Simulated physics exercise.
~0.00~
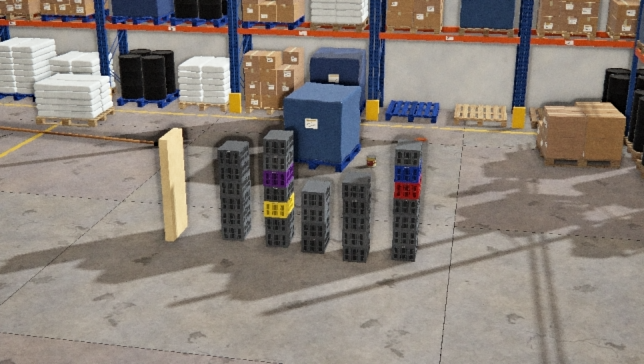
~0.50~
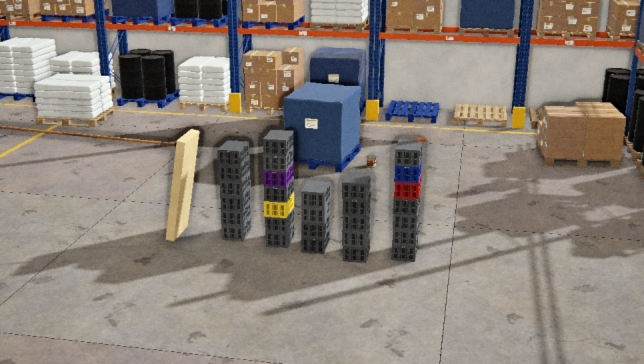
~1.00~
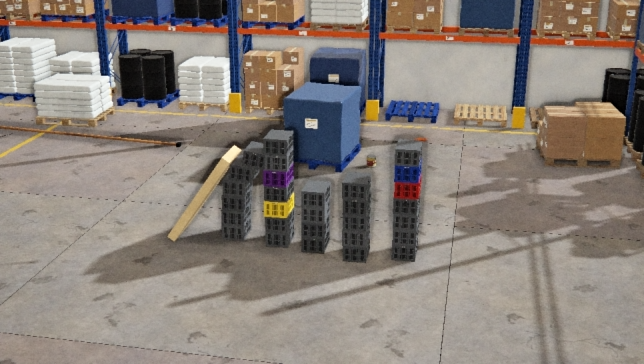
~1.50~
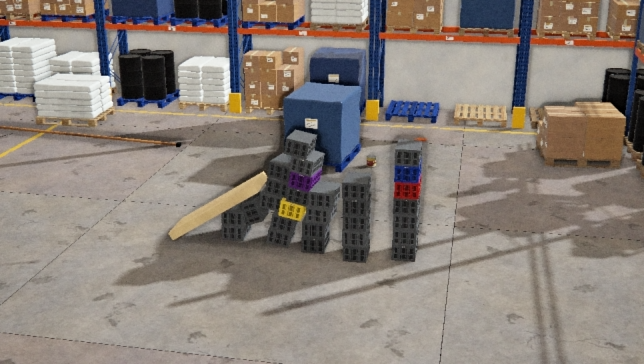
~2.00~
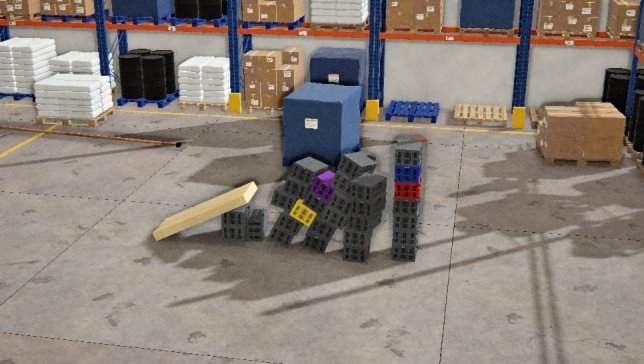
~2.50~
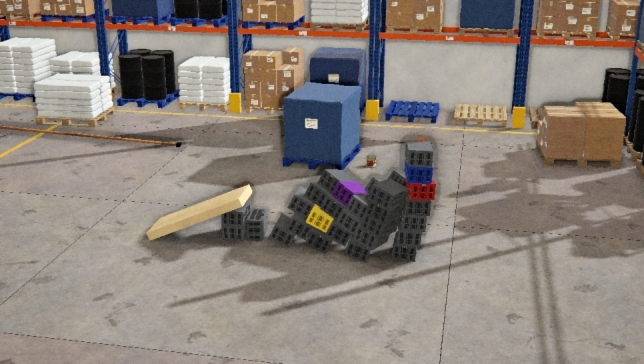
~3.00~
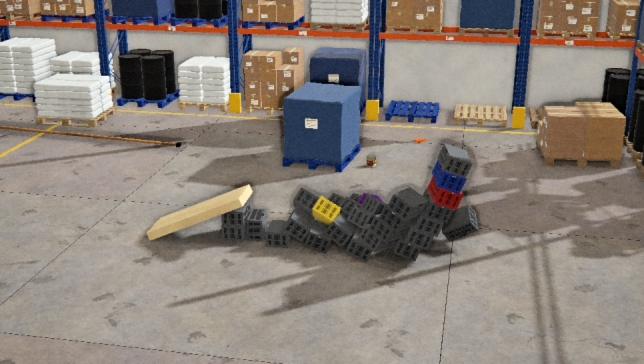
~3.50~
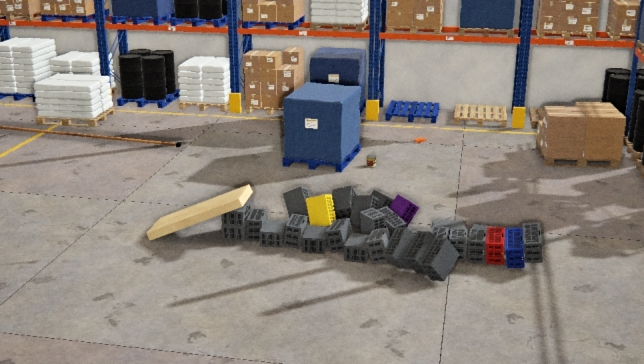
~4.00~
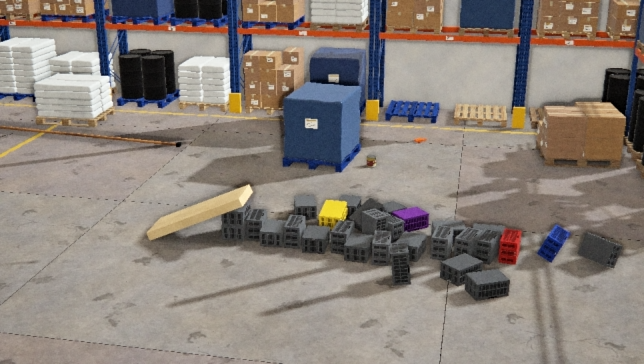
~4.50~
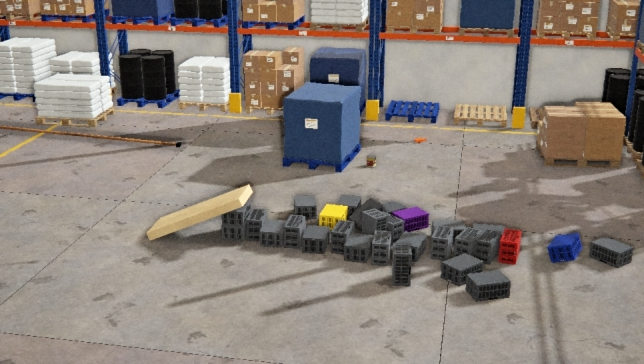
A tipping wooden board knocks five crate stacks rightward, leaving them scattered across the warehouse floor.
